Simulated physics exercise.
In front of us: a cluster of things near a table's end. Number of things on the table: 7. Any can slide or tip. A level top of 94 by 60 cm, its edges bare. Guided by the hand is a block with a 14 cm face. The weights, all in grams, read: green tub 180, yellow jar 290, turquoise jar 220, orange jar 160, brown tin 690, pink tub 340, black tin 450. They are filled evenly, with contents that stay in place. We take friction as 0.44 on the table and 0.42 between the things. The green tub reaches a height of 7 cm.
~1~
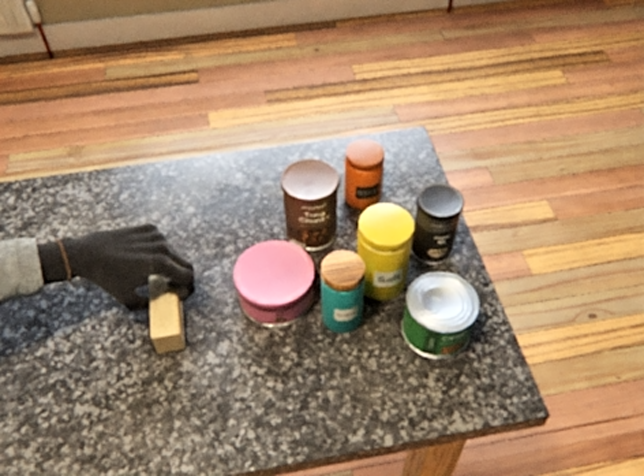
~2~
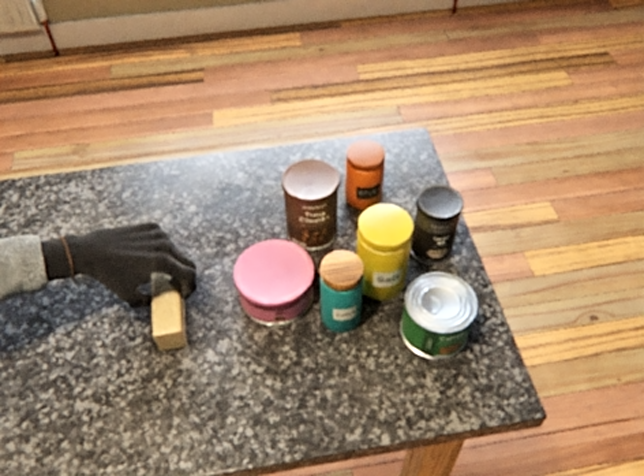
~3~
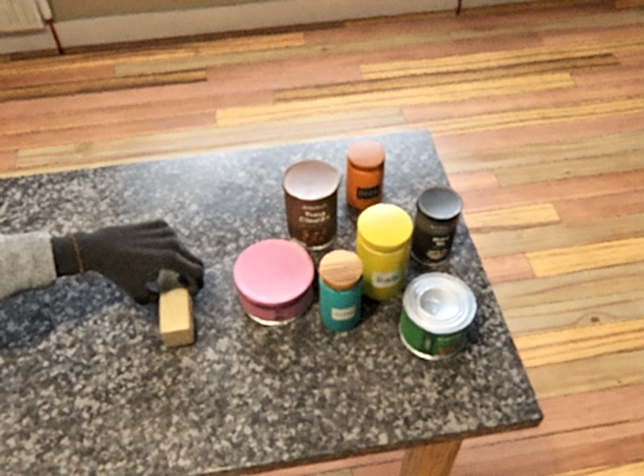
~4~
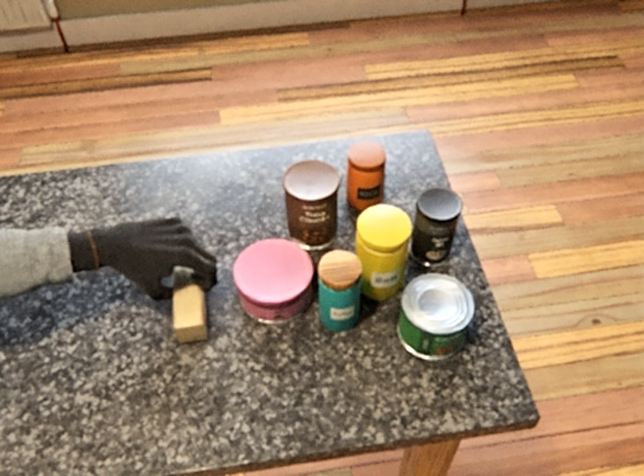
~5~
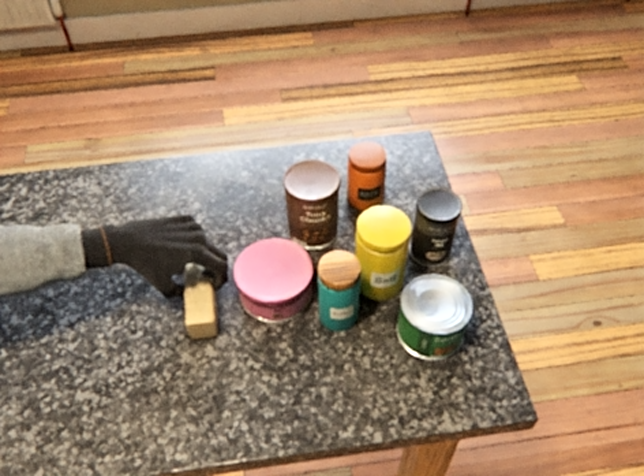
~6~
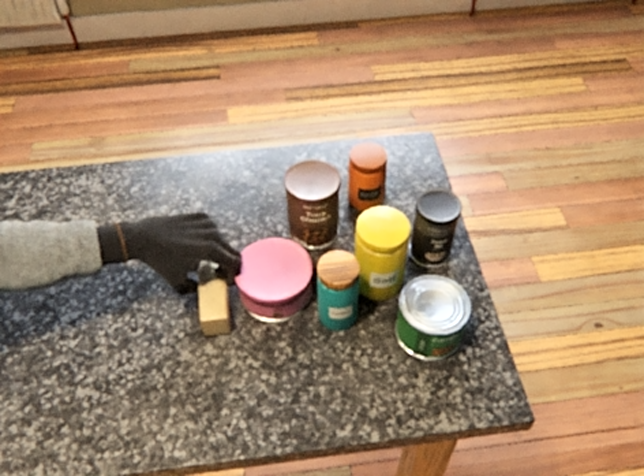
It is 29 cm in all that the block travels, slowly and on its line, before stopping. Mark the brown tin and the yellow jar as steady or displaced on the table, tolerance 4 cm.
Marks: Brown tin steady; yellow jar displaced.
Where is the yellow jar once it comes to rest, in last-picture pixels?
Rest point: Near (467, 261).
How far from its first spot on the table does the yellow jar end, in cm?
I'd say about 13 cm between start and finish.
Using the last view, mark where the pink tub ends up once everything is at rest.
My guess is roughly (402, 257).
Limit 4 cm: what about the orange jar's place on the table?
As for the orange jar, it stays where it was.
Then, 0.50 s later than the last frame, block slid 17 cm; yellow jar 2 cm from its spot near (392, 254); pink tub 8 cm from its spot; turquoise jar 4 cm from its spot.
Then, 0.90 s later than the last frame, block slid 25 cm; yellow jar 9 cm from its spot near (442, 259); pink tub 16 cm from its spot; turquoise jar 5 cm from its spot.
When it is over, not toppled but over 4 cm from the start, yellow jar, turquoise jar and pink tub; the other 4 within 4 cm of the start. End places, in pixels of the last picture, brown tin near (313, 205), yellow jar near (467, 261).
